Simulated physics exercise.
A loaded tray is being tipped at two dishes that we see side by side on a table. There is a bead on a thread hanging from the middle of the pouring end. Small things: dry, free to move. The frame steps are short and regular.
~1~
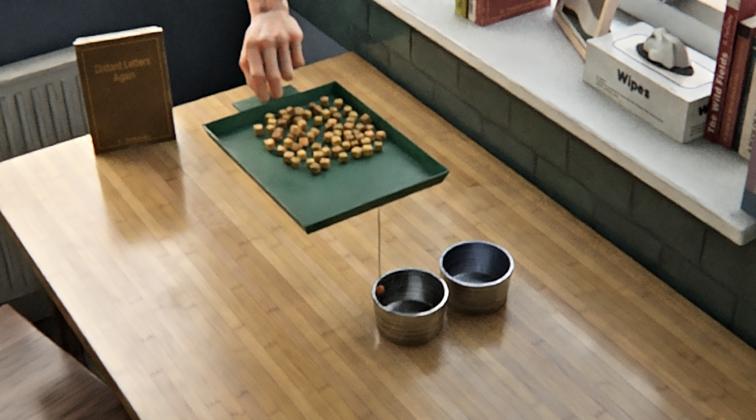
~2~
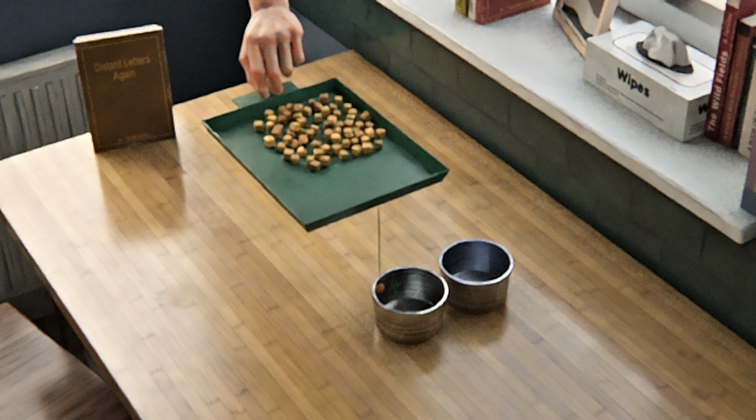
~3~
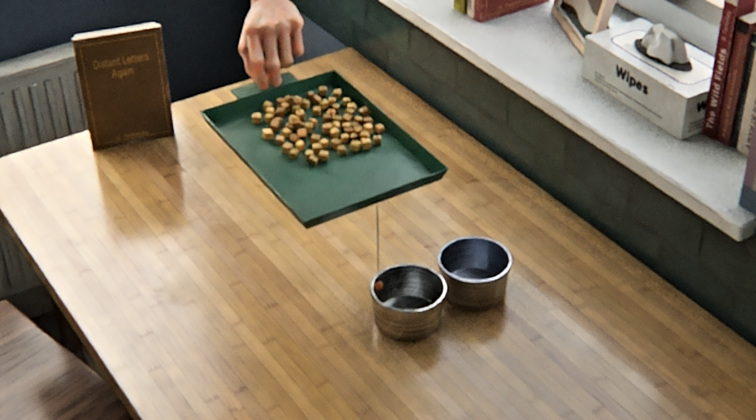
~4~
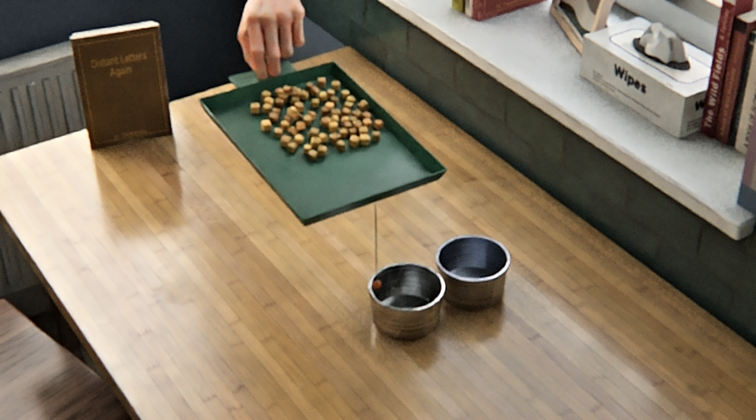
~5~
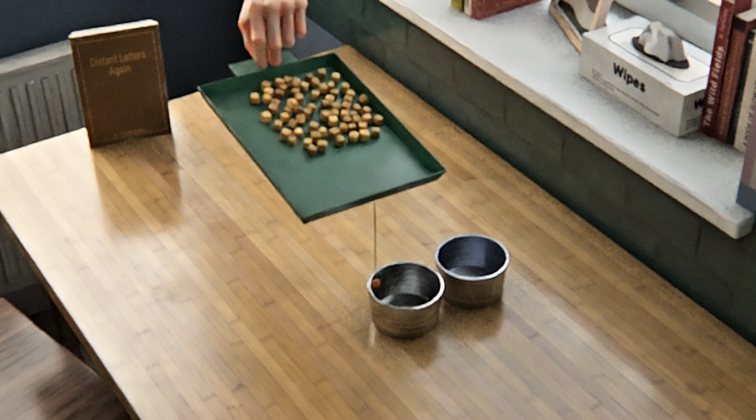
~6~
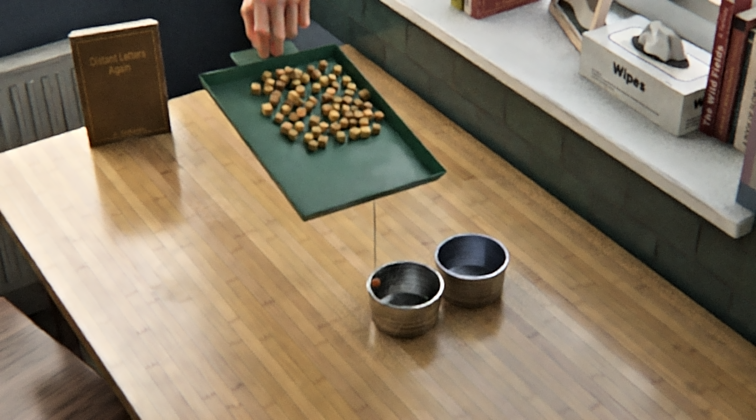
A hand holds a green tray of small wooden cubes, tilting it slightly above two dishes.
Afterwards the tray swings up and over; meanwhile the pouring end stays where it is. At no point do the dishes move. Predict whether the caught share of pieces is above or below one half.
So the dishes mostly succeed at catching it, really.
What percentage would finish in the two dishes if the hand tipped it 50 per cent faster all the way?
About 50 %.
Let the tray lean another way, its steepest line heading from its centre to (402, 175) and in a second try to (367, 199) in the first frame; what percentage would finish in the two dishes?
First case: 70 %; second case: 10 %.
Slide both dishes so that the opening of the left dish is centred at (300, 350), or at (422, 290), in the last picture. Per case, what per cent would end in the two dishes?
0 %, then 70 %.
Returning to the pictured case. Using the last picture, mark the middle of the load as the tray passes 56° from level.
Somewhere about pixel (408, 167).
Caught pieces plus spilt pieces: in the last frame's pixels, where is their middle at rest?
Last view, centre at rest - approx. (437, 302).
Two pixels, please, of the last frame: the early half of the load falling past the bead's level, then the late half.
It goes through near (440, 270) first, then near (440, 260).
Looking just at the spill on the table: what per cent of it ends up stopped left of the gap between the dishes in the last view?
Roughly 30 percent.
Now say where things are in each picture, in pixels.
Corners of the pouring end at (307, 222) and (442, 170), level; middle of the load at (315, 132), small wooden cubes; left dish at (430, 324); right dish at (497, 294); bead on its thread at (380, 290), in the first frame.
Corners of the pouring end at (307, 220) and (442, 169), level; middle of the load at (315, 129), in the second frame.
Corners of the pouring end at (306, 217) and (442, 167), tipped barely, lowest at the right corner; middle of the load at (313, 123), in the third frame.
Corners of the pouring end at (305, 215) and (440, 168), tipped a little, lowest at the right corner; middle of the load at (312, 116), in the fourth frame.
Corners of the pouring end at (305, 212) and (440, 168), tipped a little, lowest at the right corner; middle of the load at (312, 108), in the fifth frame.
Corners of the pouring end at (306, 211) and (440, 169), tipped a little, lowest at the right corner; middle of the load at (313, 101); left dish at (426, 317); right dish at (492, 287), in the sixth frame.
Soon after the last picture, tray tipped steeply; nearly all on the tray; a small part in the air.
A little later, tray tipped right over; about two thirds on the tray; a small part in the left dish; a small part in the right dish; a small part outside both; a stray few in the air.
Later still, tray tipped past a quarter turn; about a third in the left dish; about a third in the right dish; about a third outside both; a stray few in the air.
At rest, tray tipped past a quarter turn; about a third in the left dish; about a third in the right dish; about a third outside both; a stray few in the air.
